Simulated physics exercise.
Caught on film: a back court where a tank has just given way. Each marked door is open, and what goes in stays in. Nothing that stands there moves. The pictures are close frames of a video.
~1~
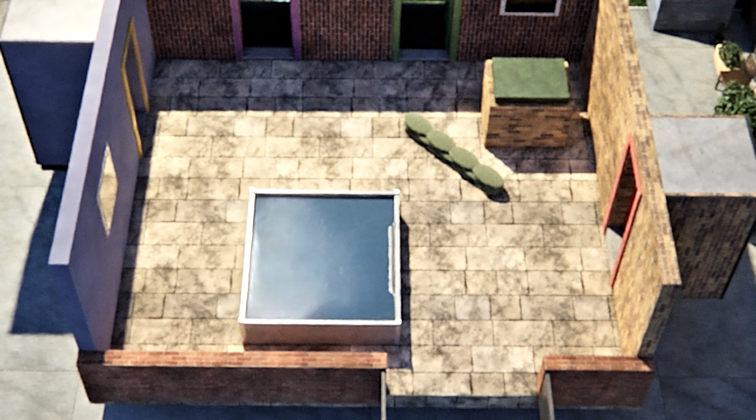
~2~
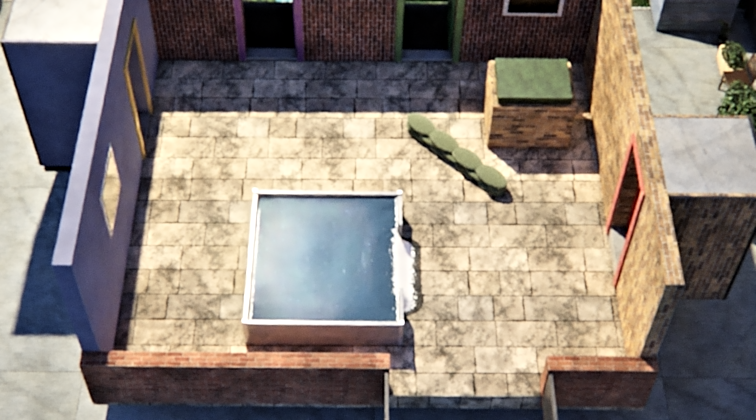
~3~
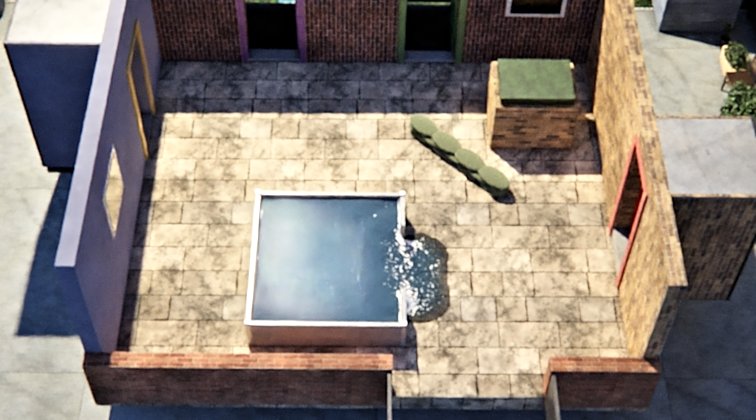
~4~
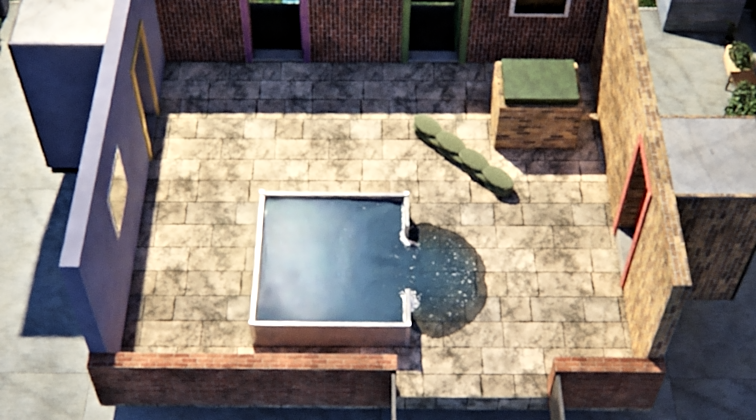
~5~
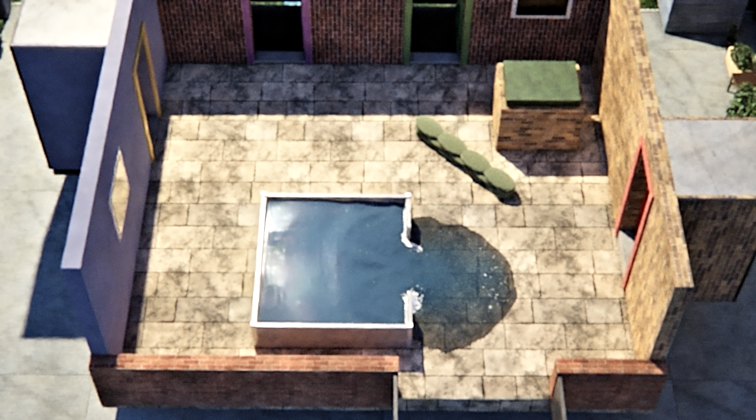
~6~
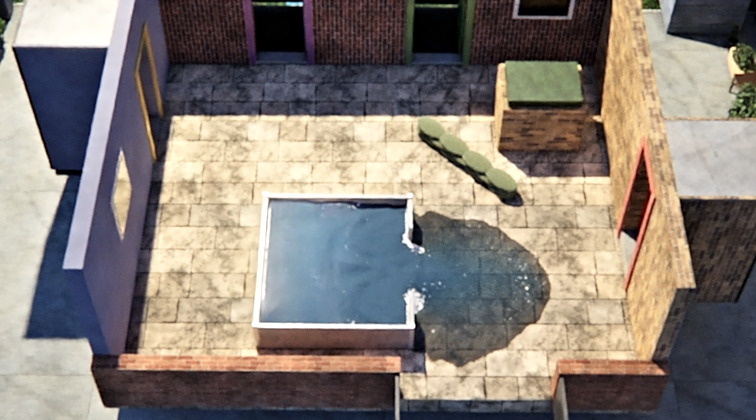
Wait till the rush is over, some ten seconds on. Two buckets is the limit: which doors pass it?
In the end: The green door holds within the limit; the purple door holds within the limit; the yellow door holds within the limit; the red door holds within the limit.
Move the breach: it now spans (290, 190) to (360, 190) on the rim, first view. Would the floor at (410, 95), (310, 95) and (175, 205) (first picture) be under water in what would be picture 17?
In turn: Covered, flooded, free of water.
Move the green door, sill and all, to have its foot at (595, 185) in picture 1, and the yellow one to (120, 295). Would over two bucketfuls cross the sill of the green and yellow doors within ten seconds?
Green door takes more, yellow door takes less.
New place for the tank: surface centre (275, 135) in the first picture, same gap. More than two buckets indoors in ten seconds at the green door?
The green one lets more in.
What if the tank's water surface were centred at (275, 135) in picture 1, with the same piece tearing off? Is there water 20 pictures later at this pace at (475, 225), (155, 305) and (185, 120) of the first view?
One after the other: Awash, no water, free of water.
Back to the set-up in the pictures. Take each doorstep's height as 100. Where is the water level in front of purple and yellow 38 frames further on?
About 0 and 0 per cent.
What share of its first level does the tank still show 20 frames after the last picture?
Roughly 52 per cent.
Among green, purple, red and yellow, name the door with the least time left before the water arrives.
I say the red-painted one.
A moment on, water covers 20 % of the floor; the green door not reached, the purple door not reached, the yellow door not reached, the red door wet at the sill, nothing in.
Next, water covers 25 % of the floor; the green door not reached, the purple door not reached, the yellow door not reached, the red door wet at the sill, nothing in.
Then, water covers 30 % of the floor; the green door not reached, the purple door not reached, the yellow door not reached, the red door wet at the sill, nothing in.
Later, water covers 40 % of the floor; the green door wet at the sill, nothing in, the purple door not reached, the yellow door not reached, the red door wet at the sill, nothing in.
In the end, water covers 70 % of the floor; the green door wet at the sill, nothing in, the purple door wet at the sill, nothing in, the yellow door not reached, the red door wet at the sill, nothing in.
